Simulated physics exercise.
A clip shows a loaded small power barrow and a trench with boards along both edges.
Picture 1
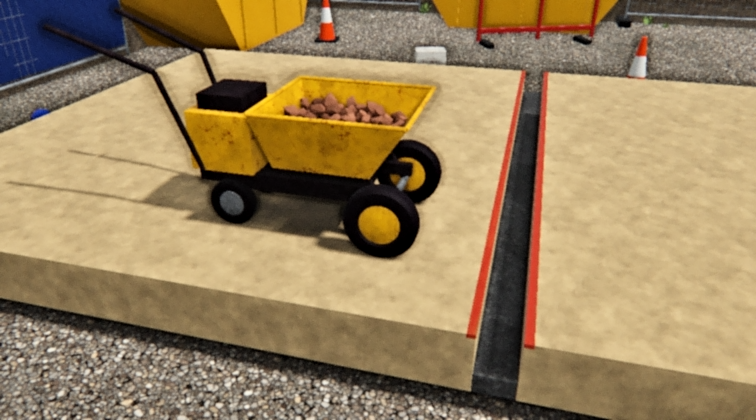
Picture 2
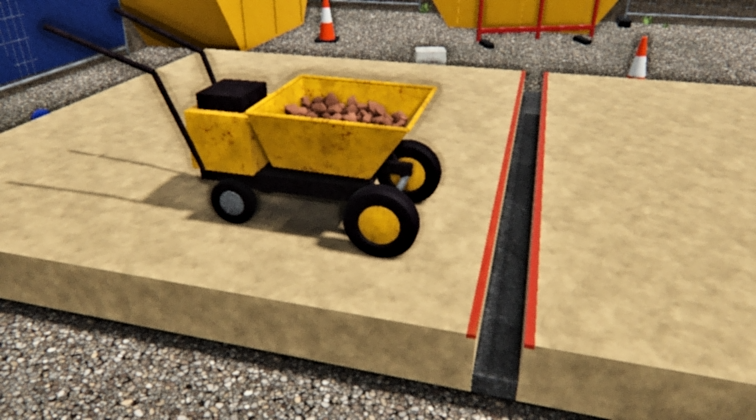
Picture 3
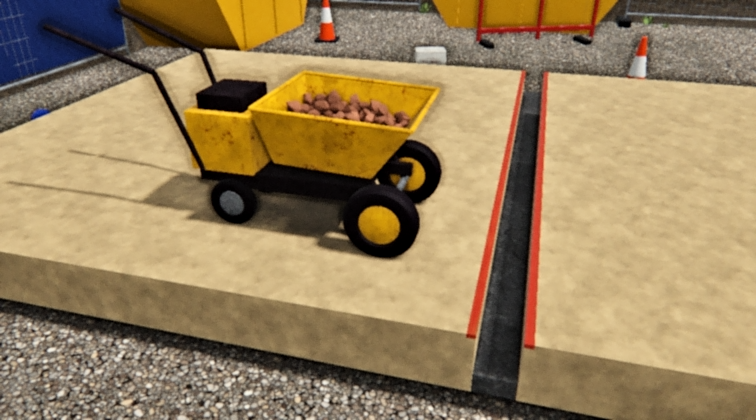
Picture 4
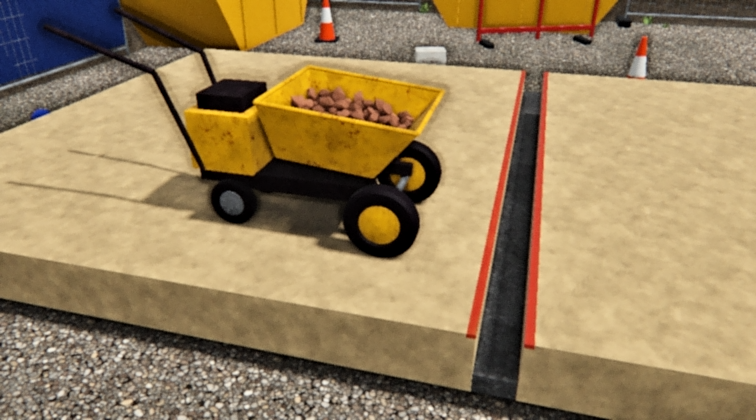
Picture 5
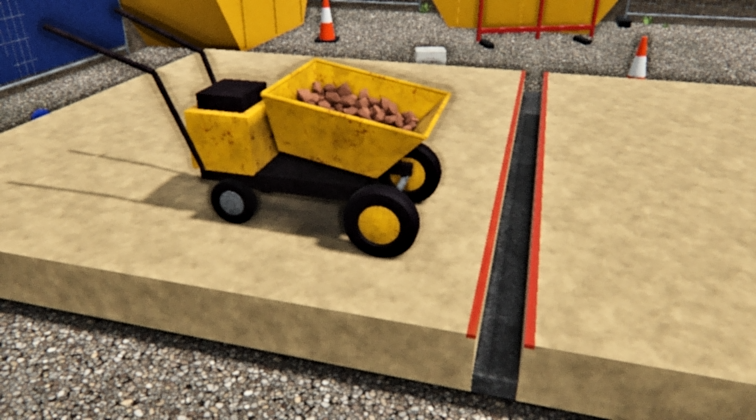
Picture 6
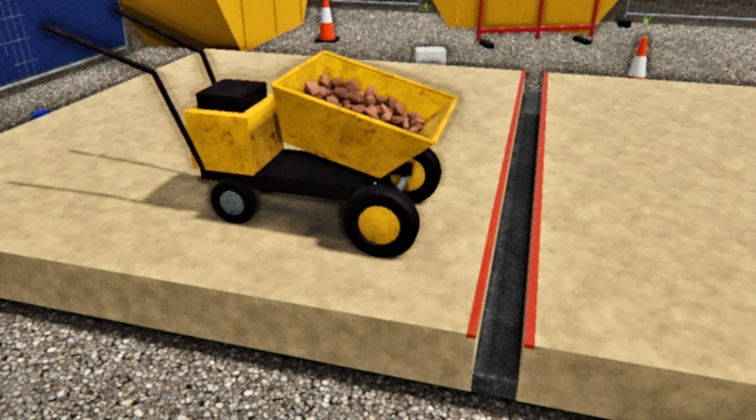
On a building site, a small yellow barrow's skip full of rubble tilts gradually towards the right.
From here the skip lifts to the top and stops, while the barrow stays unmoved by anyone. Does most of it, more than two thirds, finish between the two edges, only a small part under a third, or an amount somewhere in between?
Most of it, more than two thirds, finishes between the edges.
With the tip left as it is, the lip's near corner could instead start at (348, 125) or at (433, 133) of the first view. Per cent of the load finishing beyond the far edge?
Some 0 % then some 50 %.
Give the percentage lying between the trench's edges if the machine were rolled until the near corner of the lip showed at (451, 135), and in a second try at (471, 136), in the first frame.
Roughly 10 per cent first, then roughly 10 per cent.
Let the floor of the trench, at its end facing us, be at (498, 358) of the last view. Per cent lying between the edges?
60 %.
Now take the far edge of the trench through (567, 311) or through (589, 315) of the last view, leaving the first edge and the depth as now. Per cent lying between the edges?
In order: Some 100 per cent, then some 100 per cent.
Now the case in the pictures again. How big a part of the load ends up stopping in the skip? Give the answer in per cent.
Around 0 %.
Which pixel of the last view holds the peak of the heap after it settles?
About (508, 234).
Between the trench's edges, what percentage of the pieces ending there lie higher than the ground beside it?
Roughly 15 percent.
Just after the last frame, skip tipped steeply; every one in the skip.
A moment on, skip tipped right over; the larger part in the skip; just a few short of the trench; about a tenth in or heaped over the trench; just a few beyond it; just a few falling.
Further on, skip tipped right over; just a few in the skip; just a few short of the trench; the larger part in or heaped over the trench; roughly a quarter beyond it.
When it is over, skip tipped right over; just a few short of the trench; the larger part in or heaped over the trench; roughly a quarter beyond it.
